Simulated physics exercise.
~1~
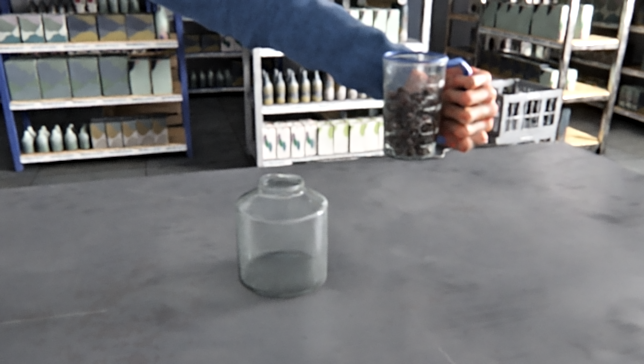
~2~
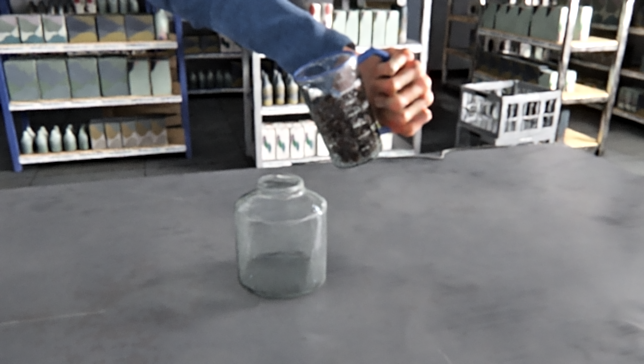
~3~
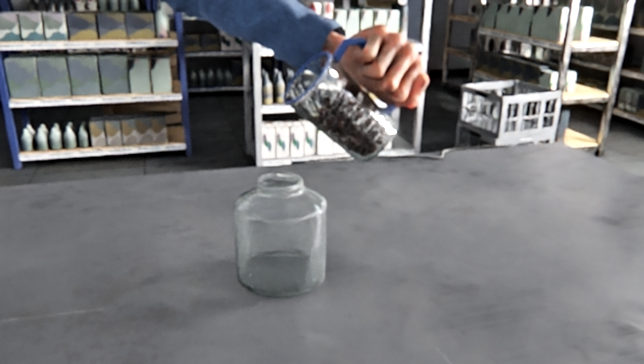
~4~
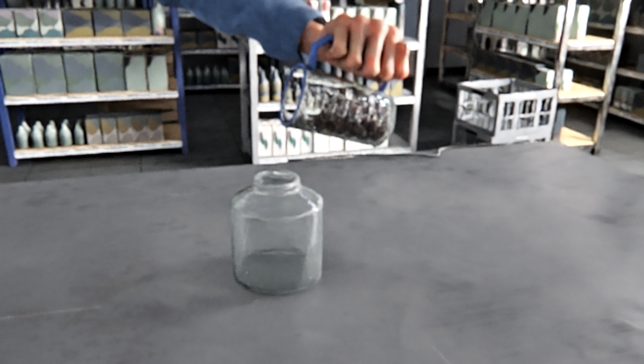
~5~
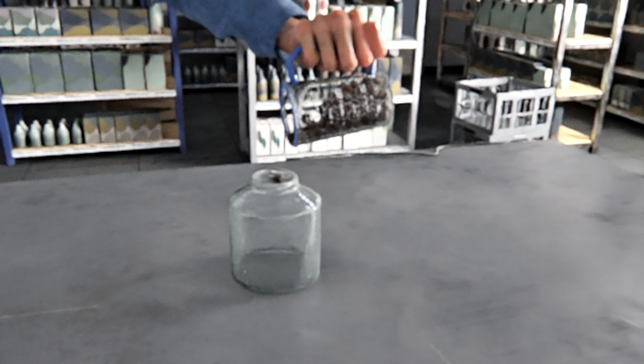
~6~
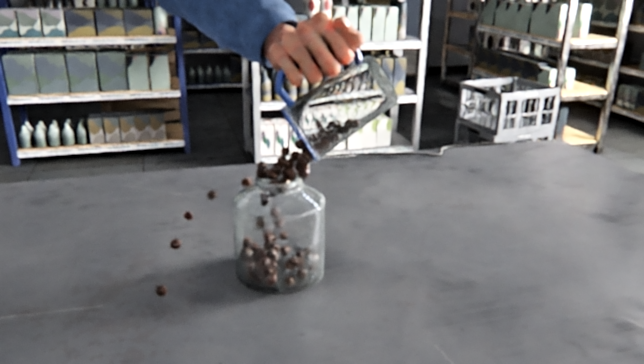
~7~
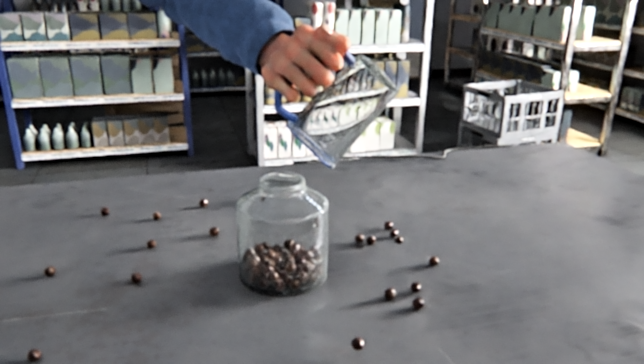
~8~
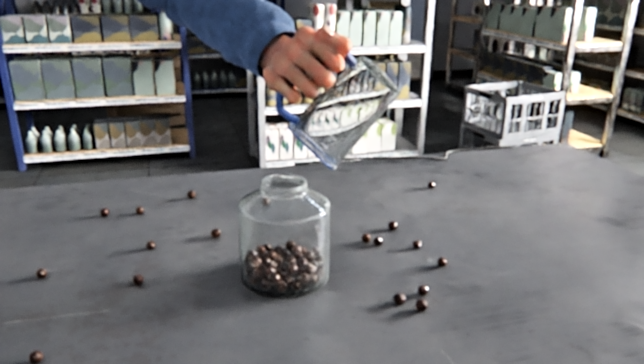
Storeroom with stocked shelves, a hand tipping dark balls from a clear cup, most filling a glass jar, some scattering across the table.
